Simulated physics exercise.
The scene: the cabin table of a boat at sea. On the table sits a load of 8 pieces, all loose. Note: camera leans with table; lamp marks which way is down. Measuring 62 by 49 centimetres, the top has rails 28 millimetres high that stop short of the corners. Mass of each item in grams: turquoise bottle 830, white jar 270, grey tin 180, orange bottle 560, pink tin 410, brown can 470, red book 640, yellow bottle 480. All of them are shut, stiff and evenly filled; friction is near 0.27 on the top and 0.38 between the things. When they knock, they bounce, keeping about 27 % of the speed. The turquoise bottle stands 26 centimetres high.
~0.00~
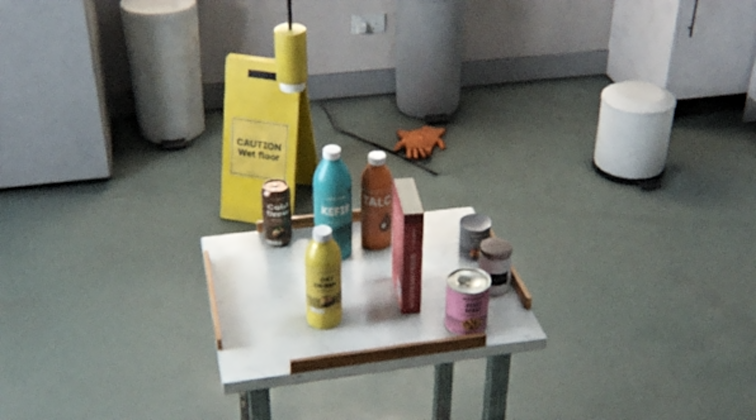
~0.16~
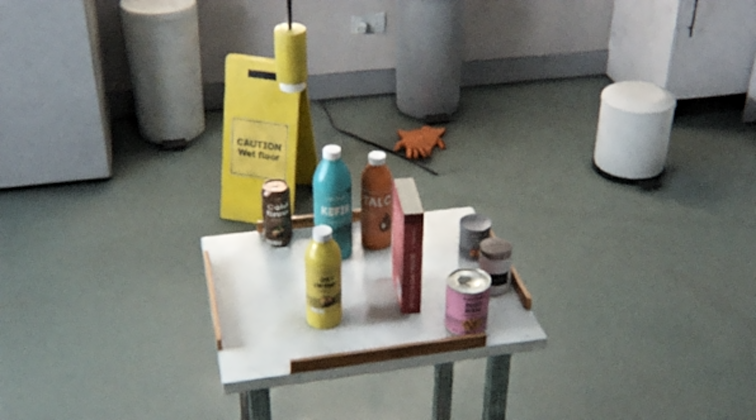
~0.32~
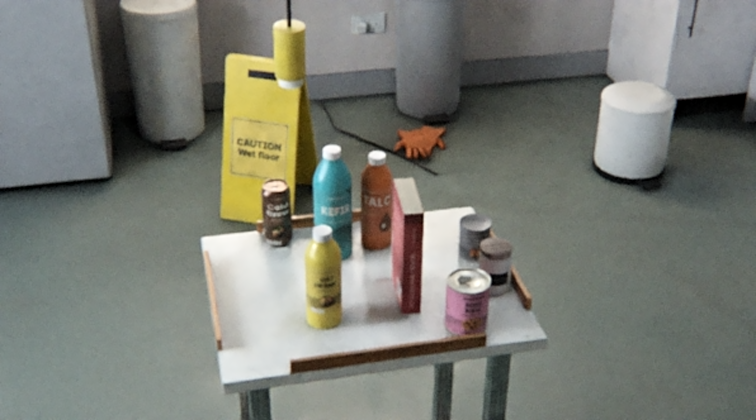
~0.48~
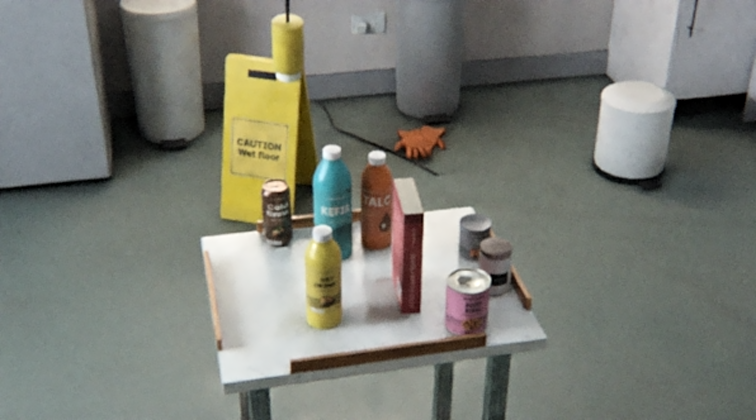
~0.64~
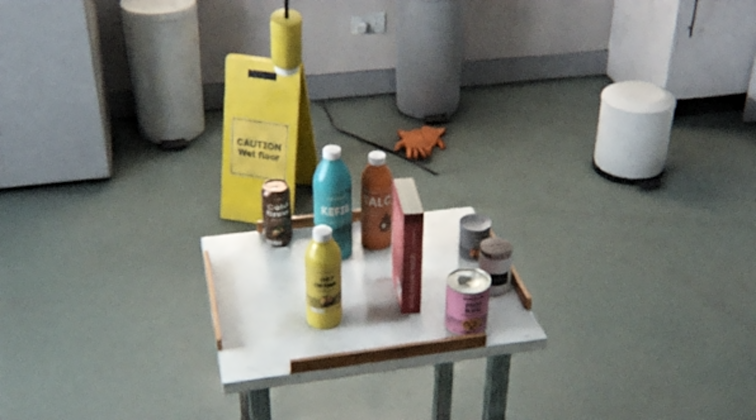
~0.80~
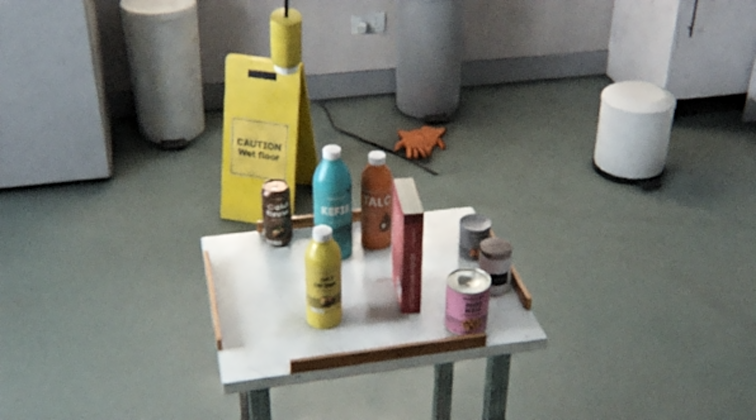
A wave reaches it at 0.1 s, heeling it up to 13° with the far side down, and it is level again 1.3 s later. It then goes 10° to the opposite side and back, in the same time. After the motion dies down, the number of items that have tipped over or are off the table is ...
... none at all.
By 1.30 s, floor tilted 1°, far side down.
By 2.00 s, floor tilted 10°, near side down.
By 2.80 s, boat level.
When it is over (3.2 s), all 8 within 5 cm of the start. End places, in pixels of the last picture, turquoise bottle near (333, 202), white jar near (495, 266).
